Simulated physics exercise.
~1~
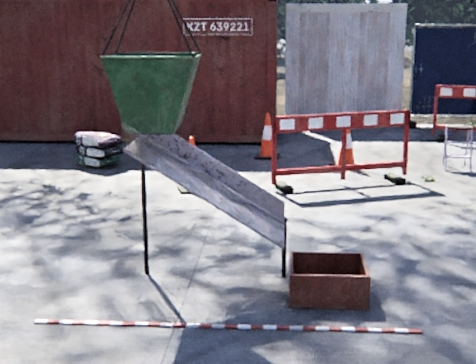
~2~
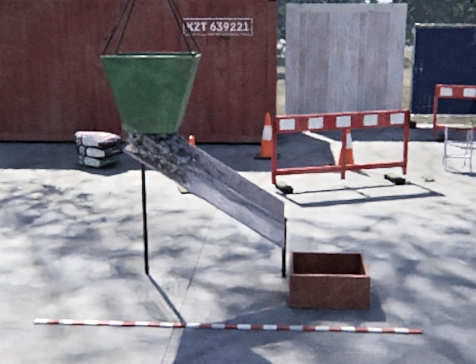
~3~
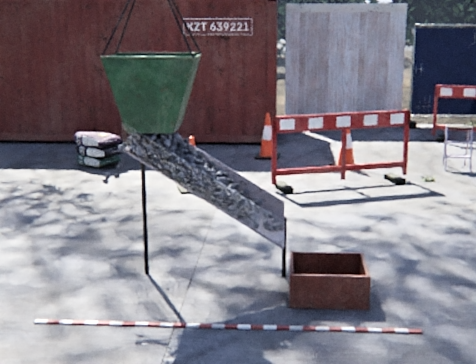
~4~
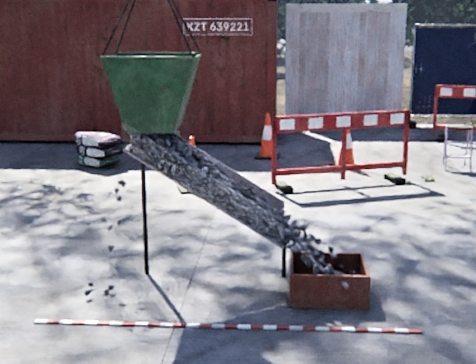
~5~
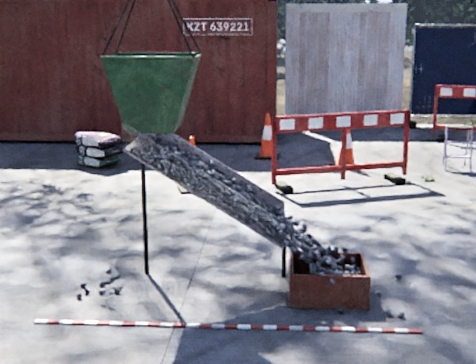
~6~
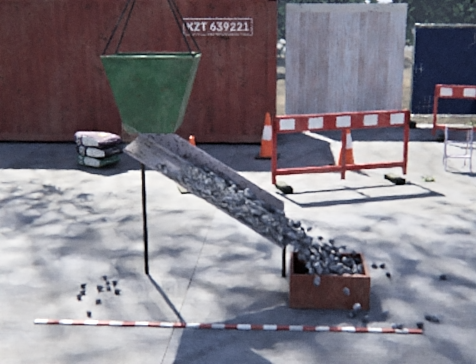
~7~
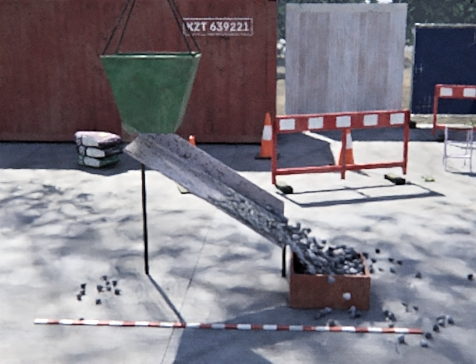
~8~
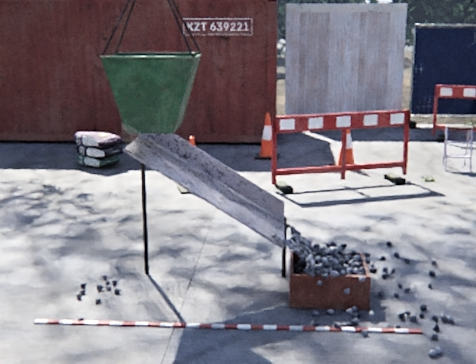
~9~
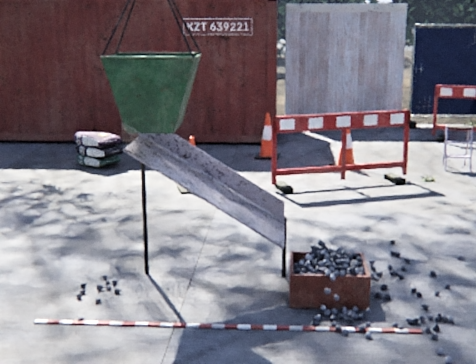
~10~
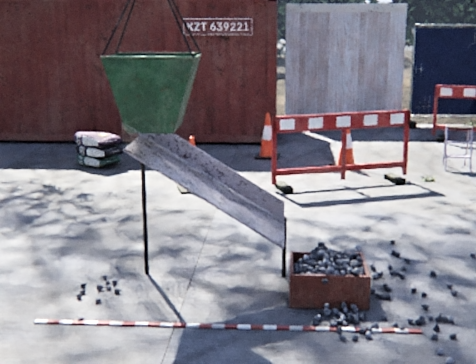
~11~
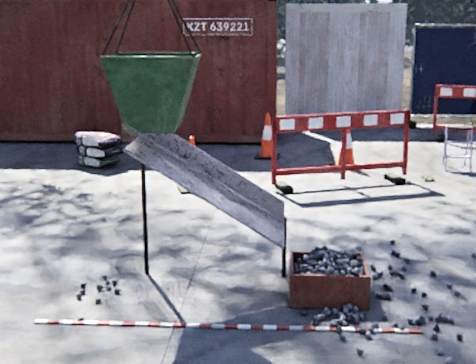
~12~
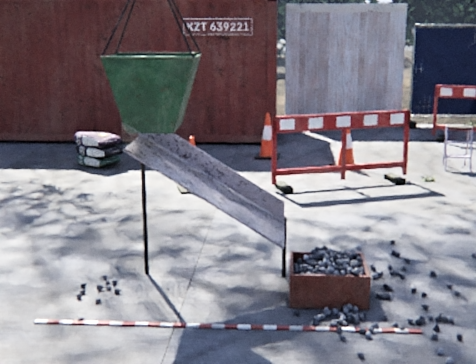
Paved yard by a red container, grey stones pouring from a green skip down a sloping chute, filling a bin, some scattering.
